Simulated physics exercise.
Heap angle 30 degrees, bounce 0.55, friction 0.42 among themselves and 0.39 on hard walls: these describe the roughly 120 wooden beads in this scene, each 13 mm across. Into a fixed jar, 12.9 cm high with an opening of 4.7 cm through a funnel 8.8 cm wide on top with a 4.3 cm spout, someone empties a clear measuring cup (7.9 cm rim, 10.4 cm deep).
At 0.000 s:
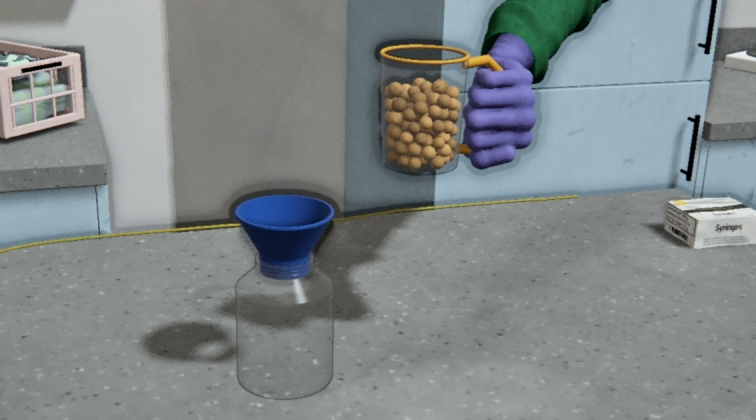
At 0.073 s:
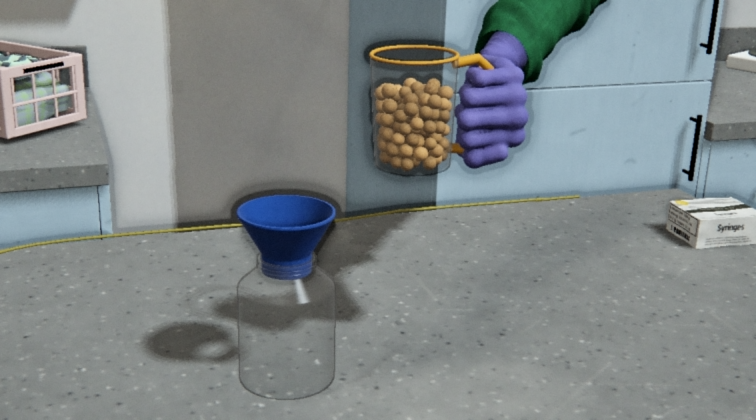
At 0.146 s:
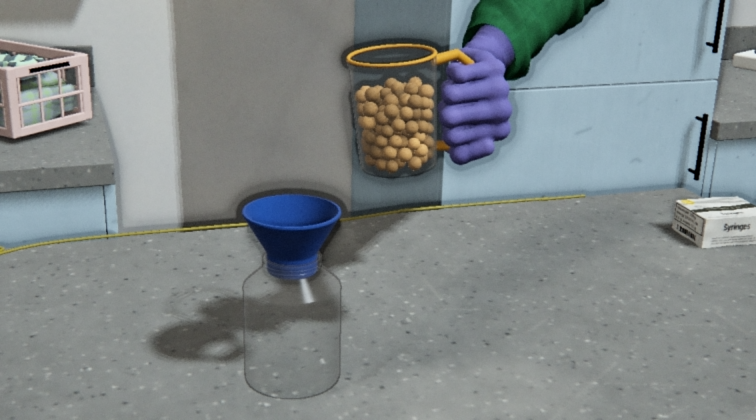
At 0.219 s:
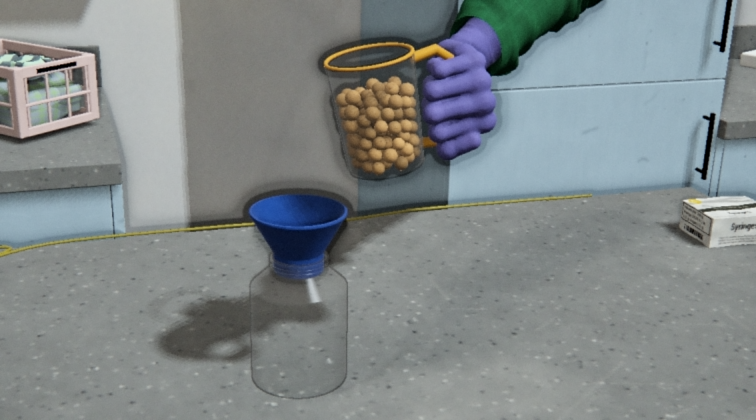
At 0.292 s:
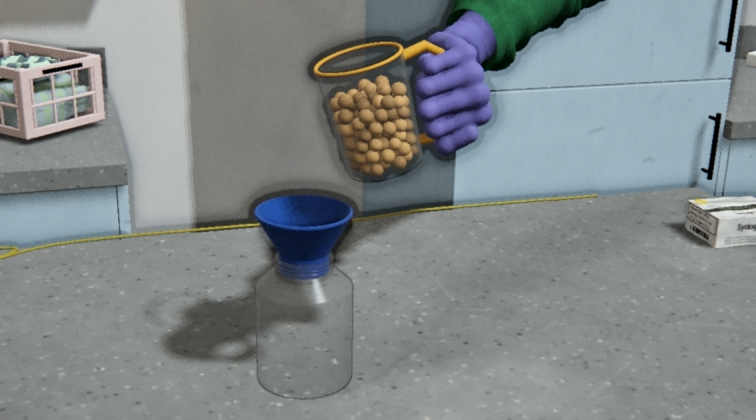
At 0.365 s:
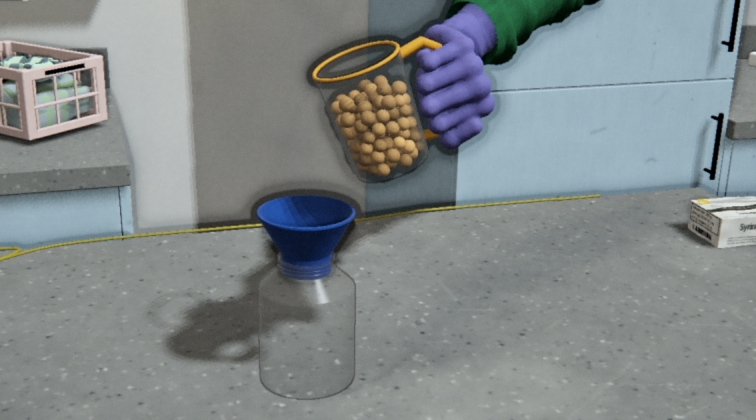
A purple-gloved hand in a green sleeve carried a clear measuring cup of wooden beads left above a counter, then tilted it gradually leftward near a blue funnel sitting on an empty clear jar.
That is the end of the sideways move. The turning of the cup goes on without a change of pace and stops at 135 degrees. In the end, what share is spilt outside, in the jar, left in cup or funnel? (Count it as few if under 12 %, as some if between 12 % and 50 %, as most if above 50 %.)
Spilt gets few; jar gets most; still above gets few.
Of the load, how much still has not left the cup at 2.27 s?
My guess is near 0 per cent.
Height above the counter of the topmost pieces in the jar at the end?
Roughly 5.5 centimetres above the counter.
After 1.16 s, tilt 74 degrees; the cup holds 100 %, the jar 0 %.
After 1.68 s, tilt 109 degrees; the cup holds 80 %, the jar 10 %.
After 2.27 s, tilt 135 degrees; the cup holds 0 %, the jar 100 %.
At rest (2.7 s), spilt 0 %, jar 100 %, still above 0 %.
